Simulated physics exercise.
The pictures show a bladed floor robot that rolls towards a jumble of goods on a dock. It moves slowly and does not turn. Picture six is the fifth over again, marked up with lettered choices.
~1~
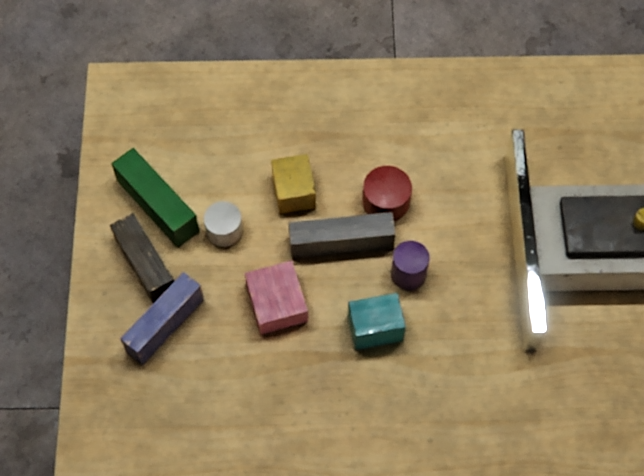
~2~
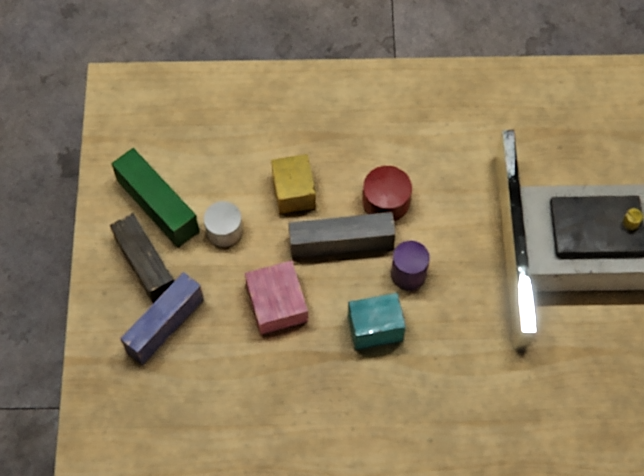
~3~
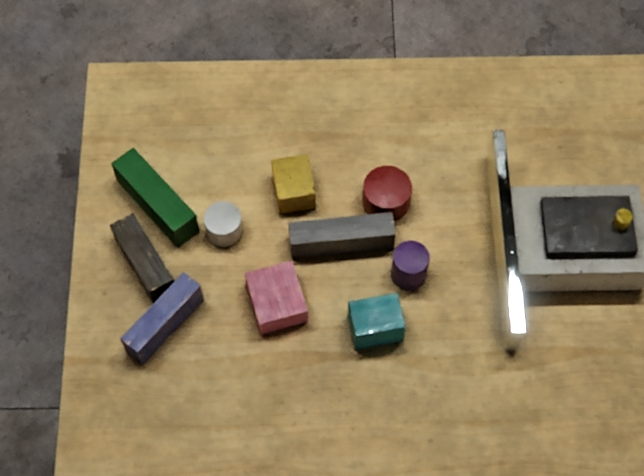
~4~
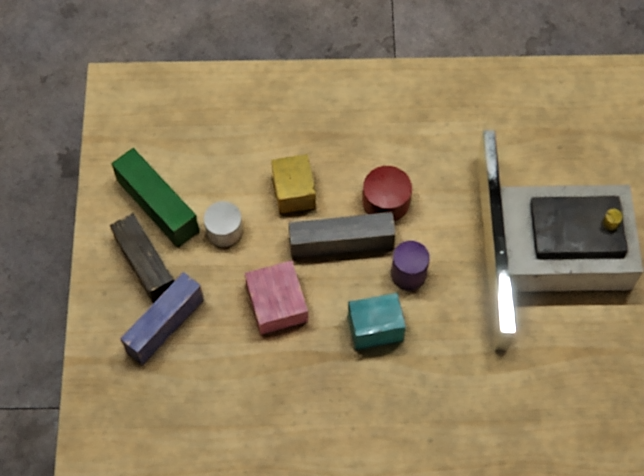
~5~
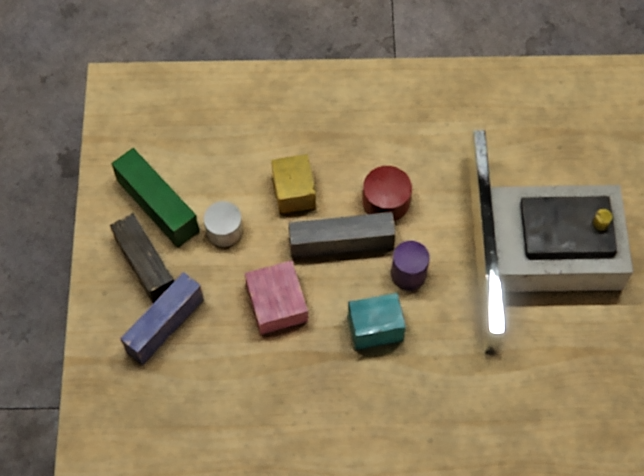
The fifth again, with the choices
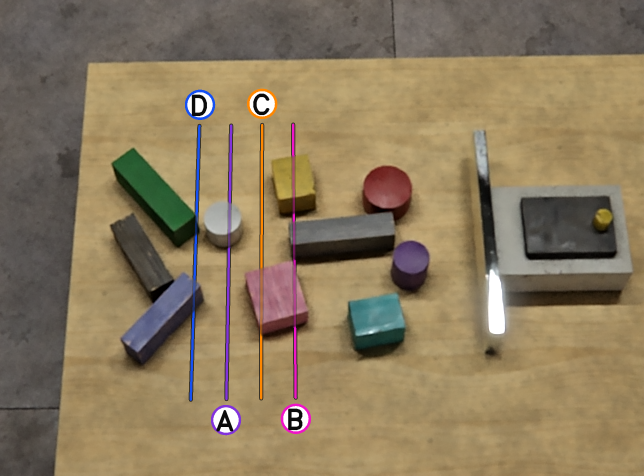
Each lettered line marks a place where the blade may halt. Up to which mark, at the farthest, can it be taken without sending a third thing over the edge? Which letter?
Stop at D.
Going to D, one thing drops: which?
The black bar goes over.
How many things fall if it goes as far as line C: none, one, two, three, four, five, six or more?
In all, none.
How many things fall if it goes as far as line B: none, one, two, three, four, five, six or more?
By then, none.
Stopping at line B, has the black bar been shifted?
By then, yes.
On the marked copy, A at (229, 254); B at (294, 253); C at (262, 254); D at (195, 255).
Following D. Soon after the start, robot (457, 227); turquoise crate (354, 320); red canister (349, 195).
Later, robot (351, 229); black bar (116, 269); green stick (126, 202).
In the end, robot (270, 231); black bar over the edge; white canister (70, 248); one fallen.
As for the rest, A is within the limit but short; B is within the limit but short; C is within the limit but short.
